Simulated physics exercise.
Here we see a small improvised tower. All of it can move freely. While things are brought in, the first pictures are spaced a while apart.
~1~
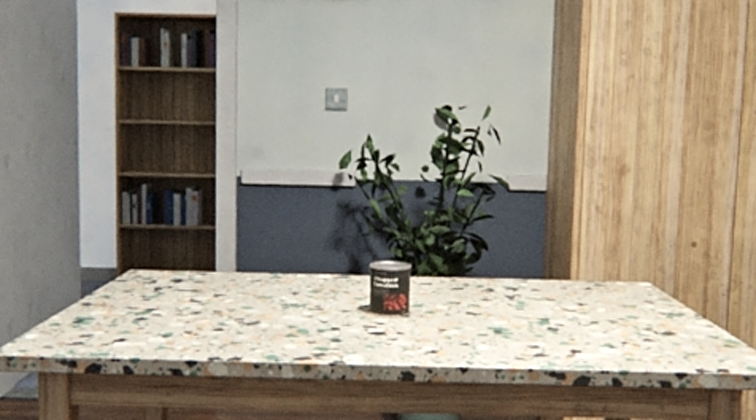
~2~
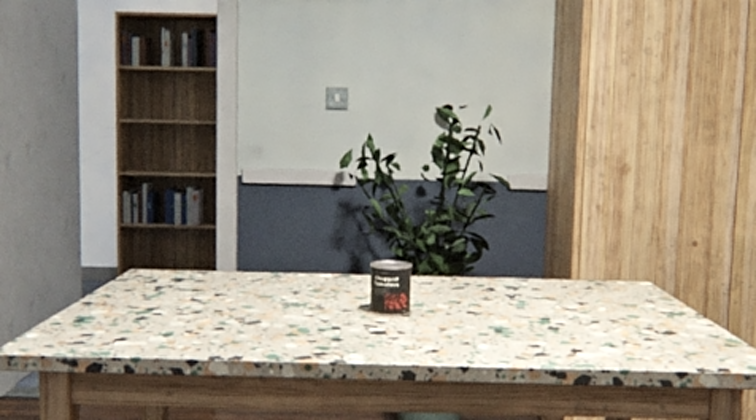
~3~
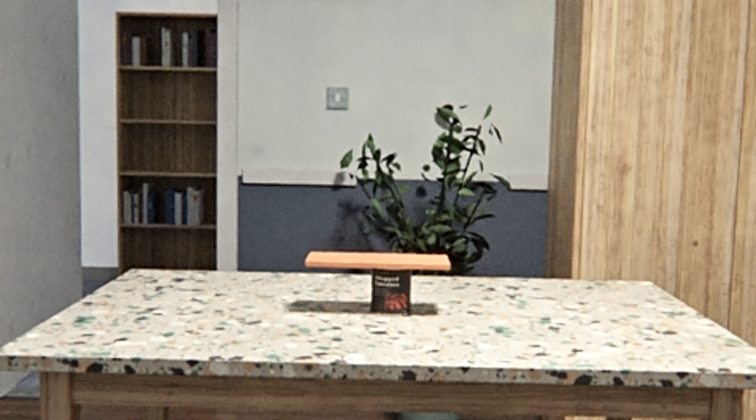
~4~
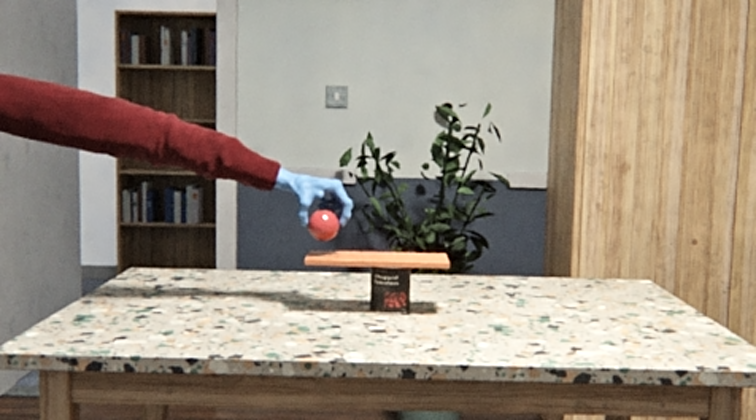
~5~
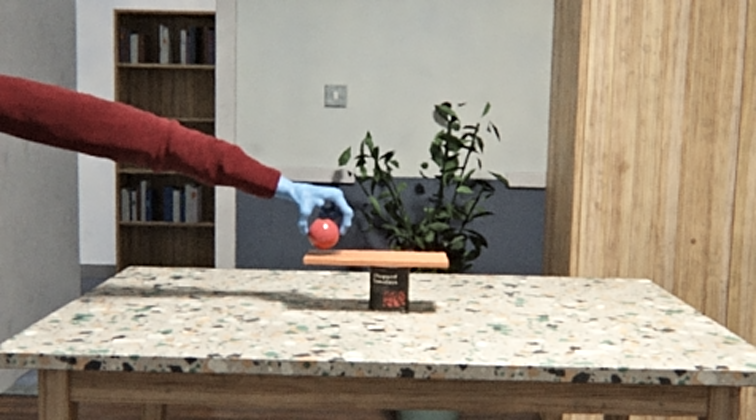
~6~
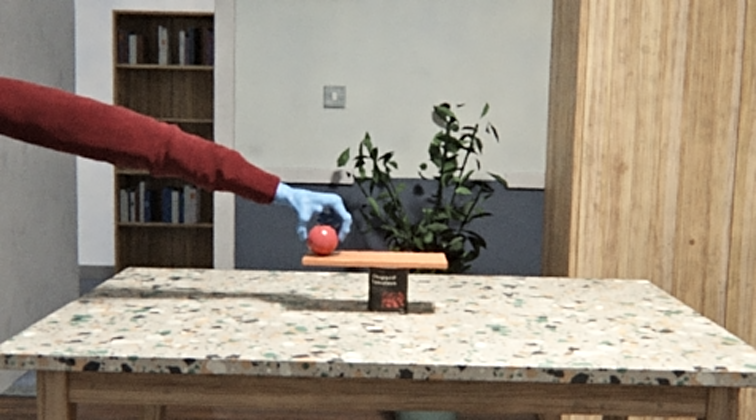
An arm in a dark red sleeve and pale blue glove reaches in from the left over a speckled stone-topped table, seen from a steady, front-on view in a room with a bookshelf and leafy plant behind. A dark can stands mid-table, first alone, then with an orange board across its top. The gloved hand lowers a red tomato onto the board's left end and stays around it.
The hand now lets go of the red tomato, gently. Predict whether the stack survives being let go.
The stack fails.
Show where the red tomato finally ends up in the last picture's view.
At about (248, 293).
Then, 0.40 s past the last view, red tomato now fallen; orange board rocked 50° from its first pose.
Then, 0.50 s past the last view, orange board rocked 41° from its first pose.
Then, 0.80 s past the last view, orange board now fallen.
Finally, fallen, red tomato and orange board; black tin still in place. Final places as the last picture's camera would see them, red tomato near (248, 293). The stack gives way.
